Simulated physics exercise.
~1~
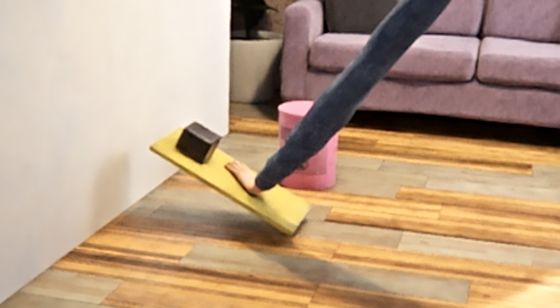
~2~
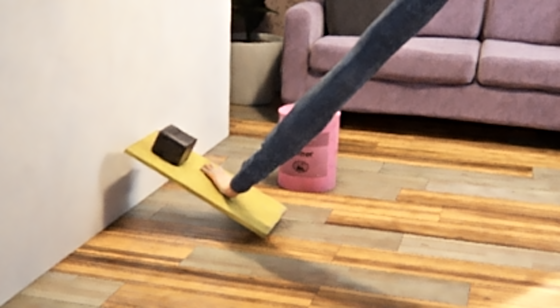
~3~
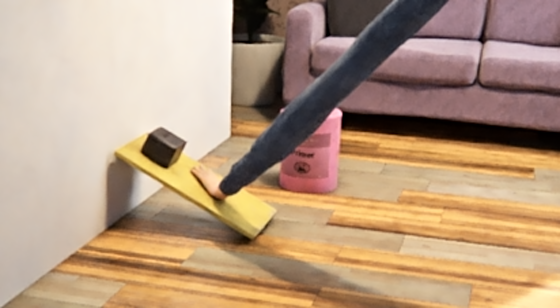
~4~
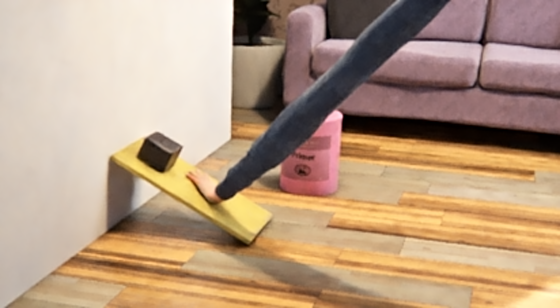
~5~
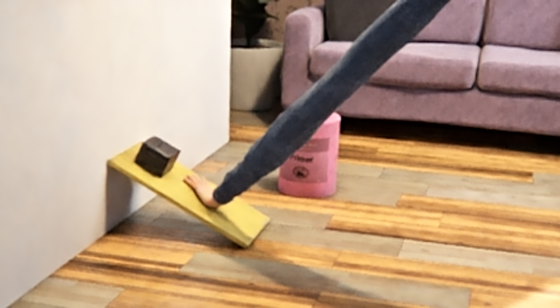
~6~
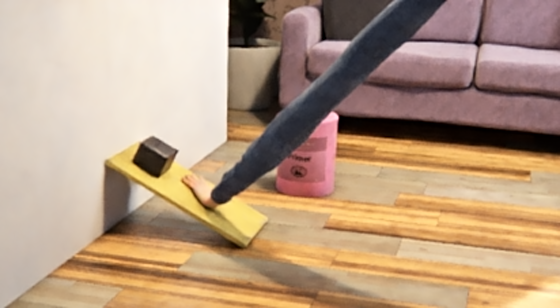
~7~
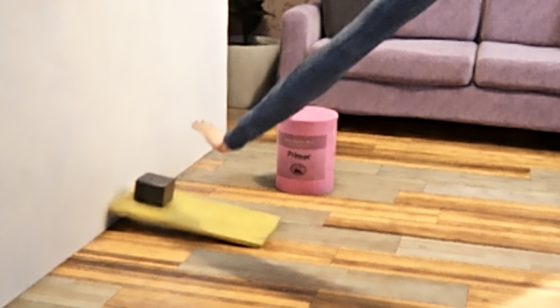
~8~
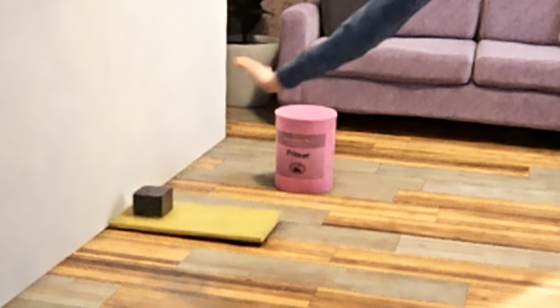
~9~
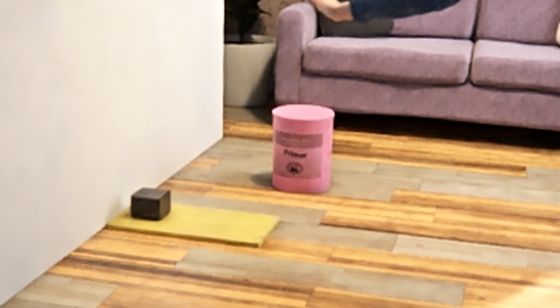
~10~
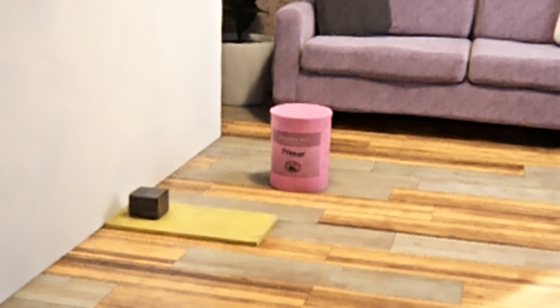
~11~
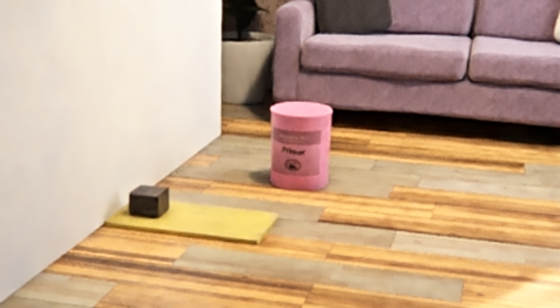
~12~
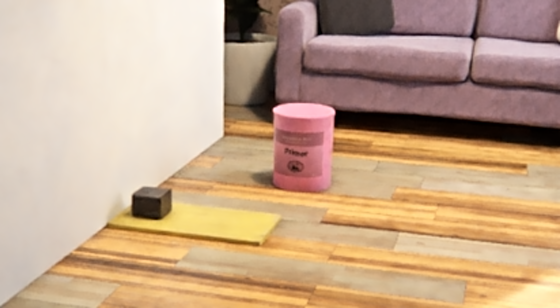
Yellow board with a dark block on top being leant against a white wall by hand, then sliding down flat once released.
